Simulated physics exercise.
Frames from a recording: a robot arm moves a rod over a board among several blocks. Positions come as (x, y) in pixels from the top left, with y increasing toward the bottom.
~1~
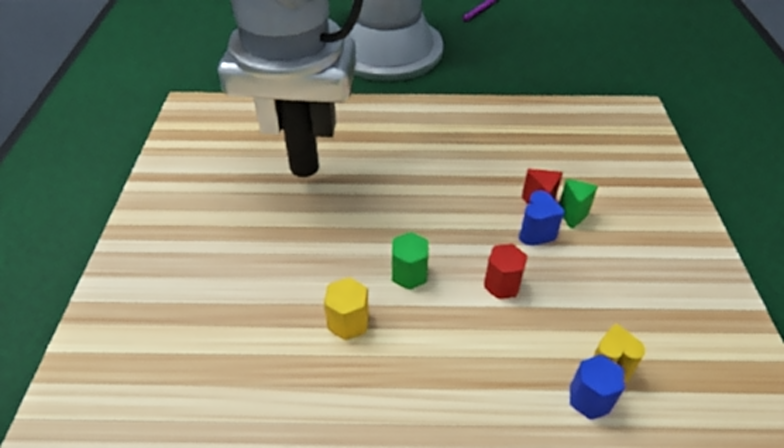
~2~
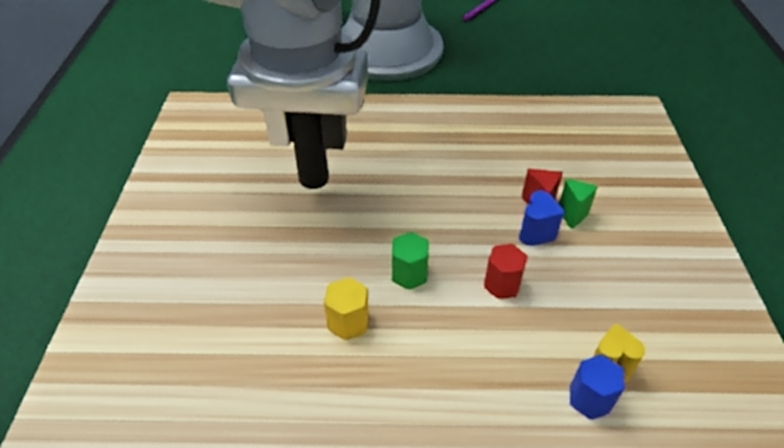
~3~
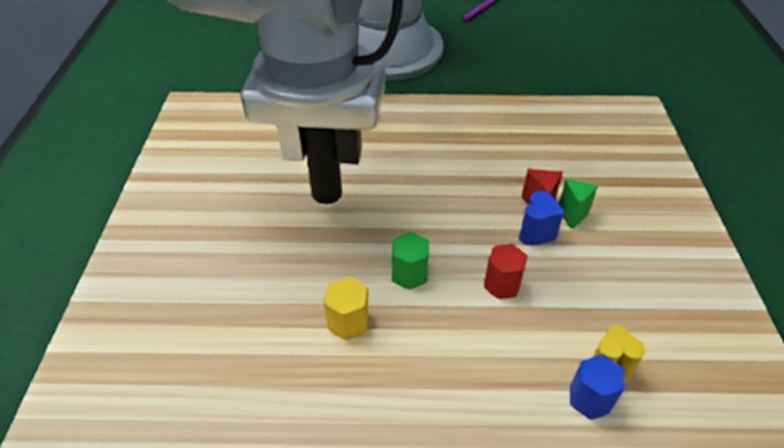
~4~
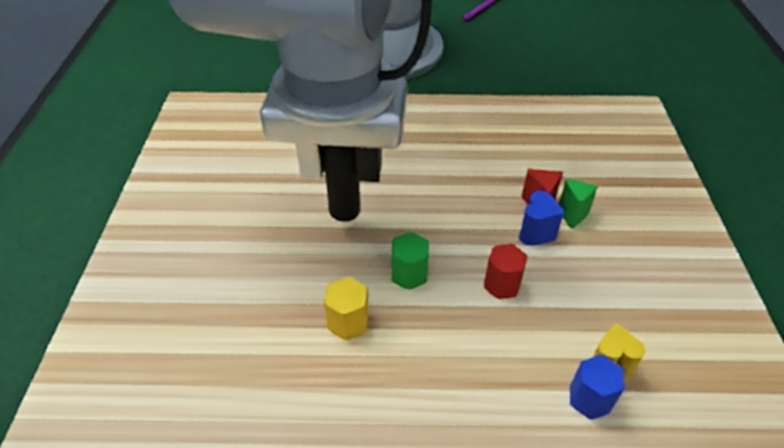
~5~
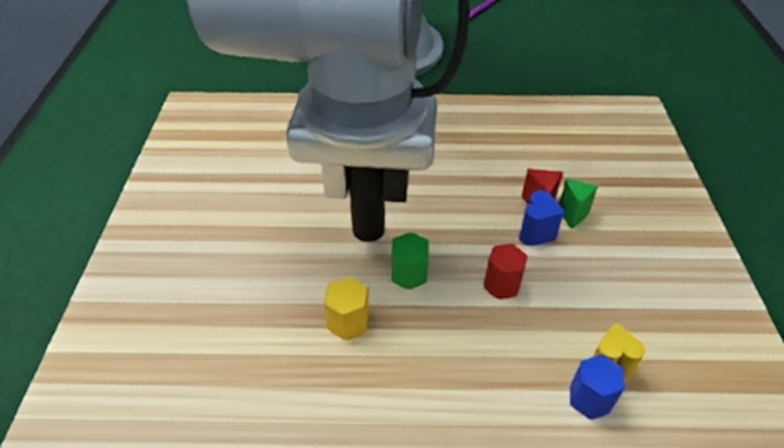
At first, a robot arm holds a black rod over the upper left of a striped wooden board scattered with red, green, blue and yellow blocks. The arm then moves the rod down and to the right, bringing it close to the green six-sided block, while the blocks stay still.
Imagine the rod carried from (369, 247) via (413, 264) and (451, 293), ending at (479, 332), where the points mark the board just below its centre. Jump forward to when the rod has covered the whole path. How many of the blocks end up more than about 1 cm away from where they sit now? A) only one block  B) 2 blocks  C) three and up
My pick is A.
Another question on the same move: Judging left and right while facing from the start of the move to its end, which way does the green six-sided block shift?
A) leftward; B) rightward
Correct choice: B.
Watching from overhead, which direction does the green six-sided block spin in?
The sense of turning is clockwise.
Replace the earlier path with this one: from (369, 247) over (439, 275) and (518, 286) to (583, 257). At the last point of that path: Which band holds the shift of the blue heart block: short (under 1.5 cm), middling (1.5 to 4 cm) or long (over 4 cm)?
Short of 1.5 cm.
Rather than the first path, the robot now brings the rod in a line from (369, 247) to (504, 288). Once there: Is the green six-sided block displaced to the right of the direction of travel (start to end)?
In short: Yes.
What follows on the original path. One third of the way, rod (415, 250); green six-sided block (433, 263), turned 15° clockwise.
Two thirds of the way, rod (452, 278); green six-sided block (467, 296), turned 25° clockwise.
At the end, rod (482, 318); green six-sided block (496, 341), turned 30° clockwise; red six-sided block still.
